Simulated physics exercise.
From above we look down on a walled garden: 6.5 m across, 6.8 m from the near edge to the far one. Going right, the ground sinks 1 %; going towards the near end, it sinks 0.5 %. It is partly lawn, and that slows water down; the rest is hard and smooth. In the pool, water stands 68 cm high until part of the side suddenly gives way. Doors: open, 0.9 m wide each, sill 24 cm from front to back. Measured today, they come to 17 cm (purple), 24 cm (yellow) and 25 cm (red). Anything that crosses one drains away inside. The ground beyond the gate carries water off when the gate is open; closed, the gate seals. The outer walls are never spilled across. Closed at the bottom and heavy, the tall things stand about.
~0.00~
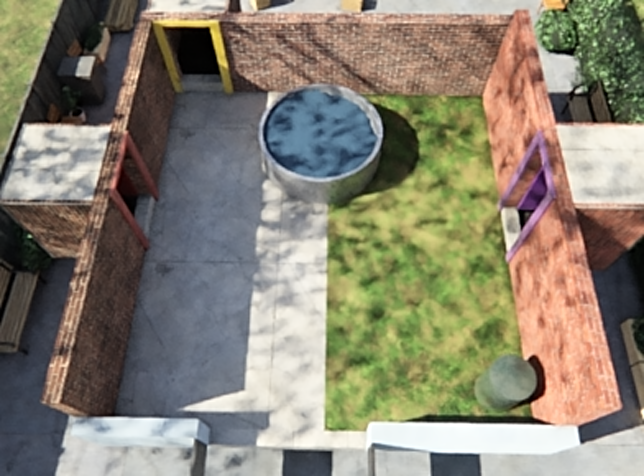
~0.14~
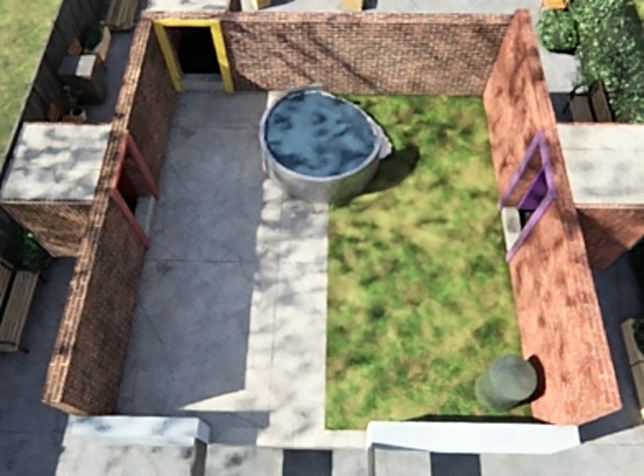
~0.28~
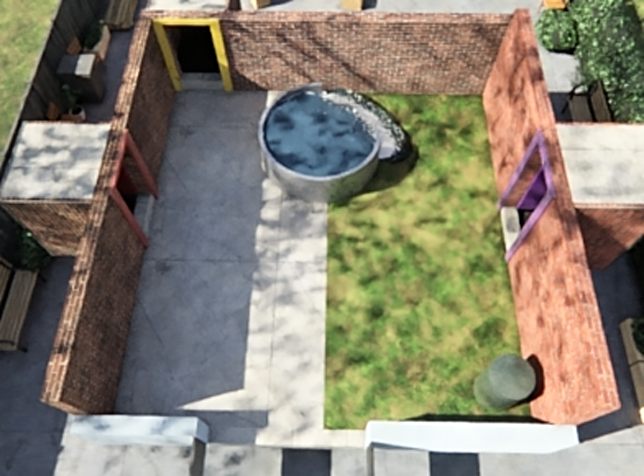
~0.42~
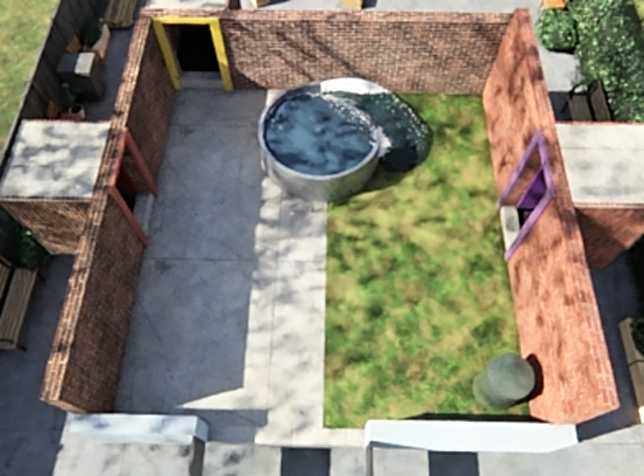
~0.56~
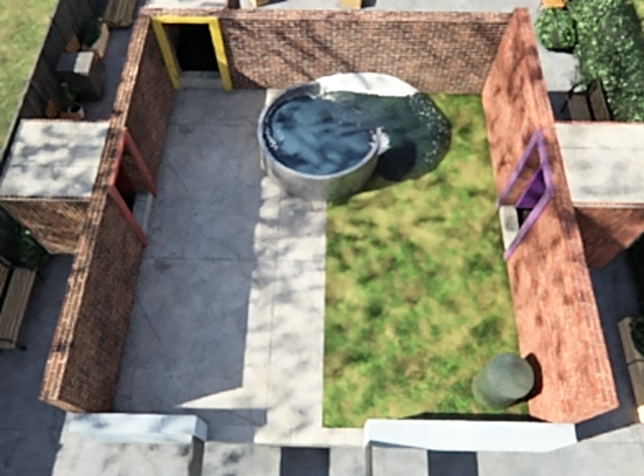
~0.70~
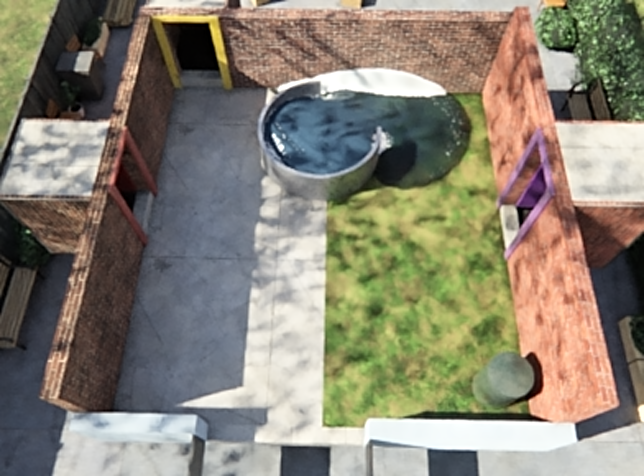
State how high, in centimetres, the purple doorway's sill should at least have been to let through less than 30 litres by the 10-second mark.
At least some 7 cm.
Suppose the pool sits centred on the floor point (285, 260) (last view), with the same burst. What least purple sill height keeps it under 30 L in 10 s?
10.5 cm, give or take.
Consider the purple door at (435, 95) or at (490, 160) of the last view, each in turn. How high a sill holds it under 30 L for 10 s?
First place around 22 cm, second around 18 cm.
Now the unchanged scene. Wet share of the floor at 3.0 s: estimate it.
Around 35 per cent of the free floor.
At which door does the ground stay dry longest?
I'd go with the red door.
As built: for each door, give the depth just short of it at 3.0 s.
Lab note, cm: Purple 12; yellow 4; red 0.
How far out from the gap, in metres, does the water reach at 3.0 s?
It gets close to 5.0 metres out.
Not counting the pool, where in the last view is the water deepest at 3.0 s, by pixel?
At about (476, 111).
After 1.4 s water covers 20 % of the floor, deepest (55 cm) near (475, 97); it has not reached the purple door.
After 3.0 s water covers 35 % of the floor, deepest (32 cm) near (476, 111); 12 cm at the purple door, 0 litres in over its 17 cm sill.
After 10.0 s water covers 95 % of the floor, deepest (12 cm) near (533, 431); 8 cm at the purple door, 0 litres in over its 17 cm sill.
At the purple door as built, the water arrived by 2.2 s and peaked near 12 cm at 3.4 s.
Run again over the same 10 s with other heights there, 37 litres in over 6.5 cm, 18 litres over 8 cm. The limit of 30 litres is kept from about 7 cm up.
